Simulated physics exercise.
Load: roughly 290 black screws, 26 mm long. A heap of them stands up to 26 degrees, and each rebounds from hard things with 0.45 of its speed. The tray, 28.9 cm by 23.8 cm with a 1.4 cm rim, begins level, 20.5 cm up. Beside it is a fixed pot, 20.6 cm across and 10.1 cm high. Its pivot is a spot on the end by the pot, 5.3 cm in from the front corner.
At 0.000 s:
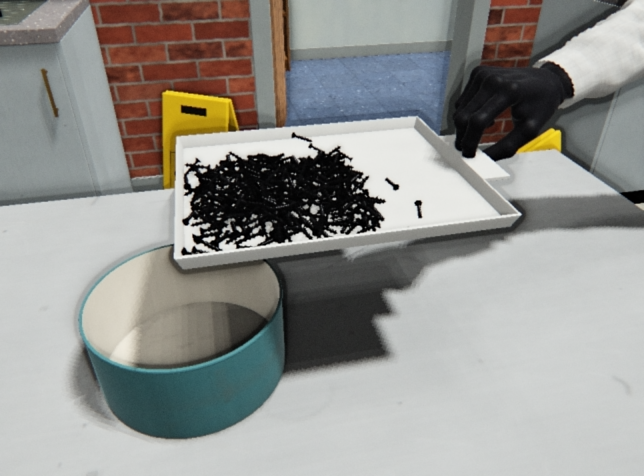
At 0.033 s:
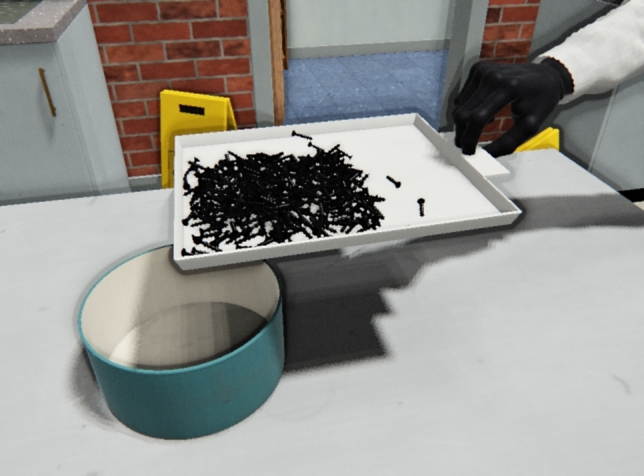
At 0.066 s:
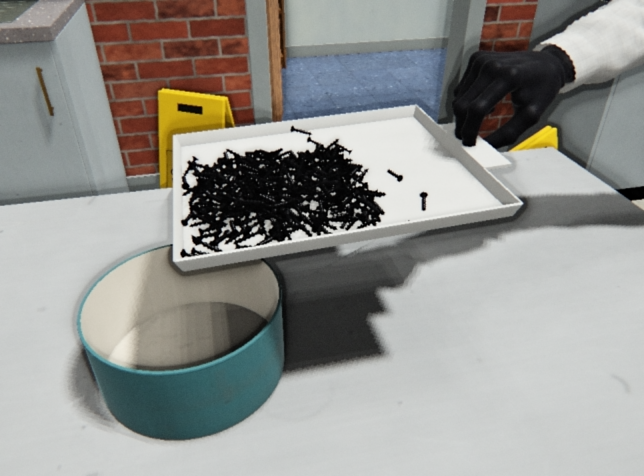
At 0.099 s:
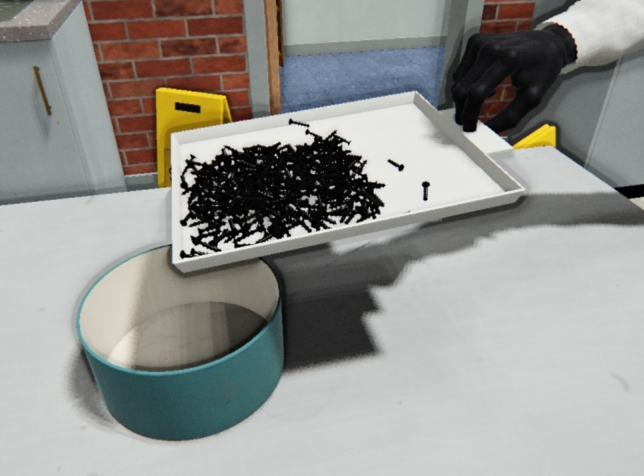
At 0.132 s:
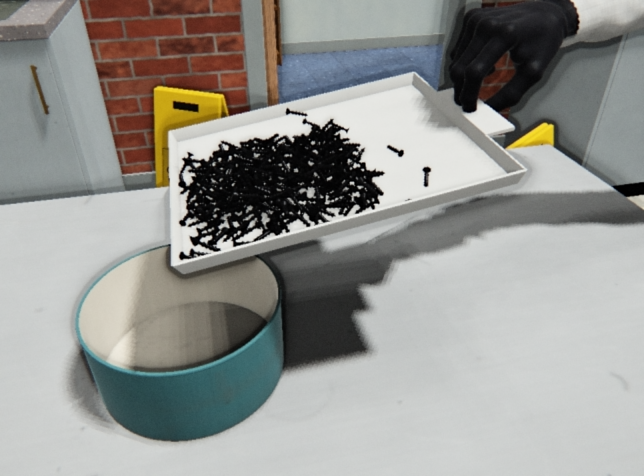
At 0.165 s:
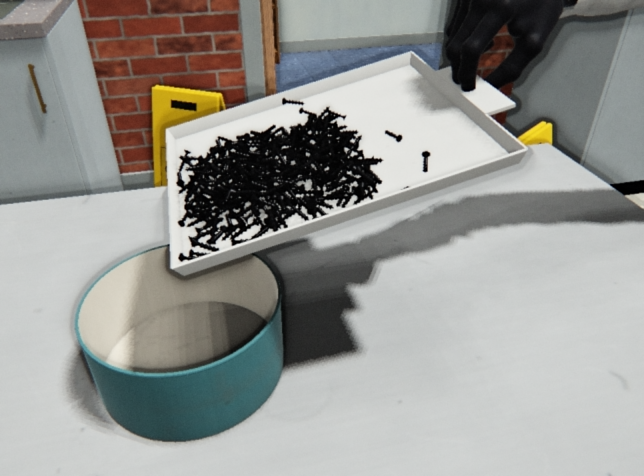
The clip opens on a white tray holding a heap of small black screws, its left end above a teal pot on a pale table. A black-gloved hand at the right end raises that side, slowly at first, then faster, tilting the tray down toward the pot while the heap stays bunched at the left.
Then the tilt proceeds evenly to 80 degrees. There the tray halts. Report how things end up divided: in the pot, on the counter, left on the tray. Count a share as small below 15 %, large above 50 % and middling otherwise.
Pot: Large. Counter: Middling. Left on the tray: Small.
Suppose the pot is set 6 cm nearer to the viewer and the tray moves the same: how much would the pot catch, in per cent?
It would come to roughly 80 percent.
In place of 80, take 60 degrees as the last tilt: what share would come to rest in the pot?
Then about 60 per cent.
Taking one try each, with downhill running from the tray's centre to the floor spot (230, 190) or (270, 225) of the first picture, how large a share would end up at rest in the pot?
First try: About 75 percent; second try: About 25 percent.
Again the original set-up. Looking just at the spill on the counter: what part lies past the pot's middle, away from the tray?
Share: Close to 100 %.
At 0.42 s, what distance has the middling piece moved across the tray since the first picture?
Roughly 3 cm.
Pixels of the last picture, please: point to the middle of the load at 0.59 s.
Roughly pixel (156, 203).
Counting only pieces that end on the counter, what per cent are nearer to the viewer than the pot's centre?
Roughly 90 per cent.
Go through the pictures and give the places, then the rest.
Tray tilt 0 degrees, front corners at (181, 254) and (513, 212); middle of the pieces at (290, 192); pot at (184, 296), in the first picture.
Tray tilt 1 degrees, front corners at (181, 255) and (514, 210); middle of the pieces at (289, 191), in the second picture.
Tray tilt 2 degrees, front corners at (180, 257) and (515, 201); middle of the pieces at (288, 189), in the third picture.
Tray tilt 5 degrees, front corners at (179, 258) and (517, 188), lowest corner left front; middle of the pieces at (287, 184), in the fourth picture.
Tray tilt 9 degrees, front corners at (178, 260) and (519, 169), lowest corner left front; middle of the pieces at (284, 177), in the fifth picture.
Tray tilt 14 degrees, front corners at (177, 262) and (519, 148), lowest corner left front; middle of the pieces at (282, 170); pot at (181, 298). The tray's pace is about 130 degrees a second, in the sixth picture.
Then, at 0.42 s, tilt 47 degrees; the tray holds 100 %, the pot 0 %.
After 0.59 s, tilt 69 degrees; the tray holds 85 %, the pot 0 %.
Then, at 0.88 s, tilt 80 degrees; the tray holds 0 %, the pot 65 %.
In the end, at 2.1 s, pot 70 %, counter 30 %, tray 0 %.
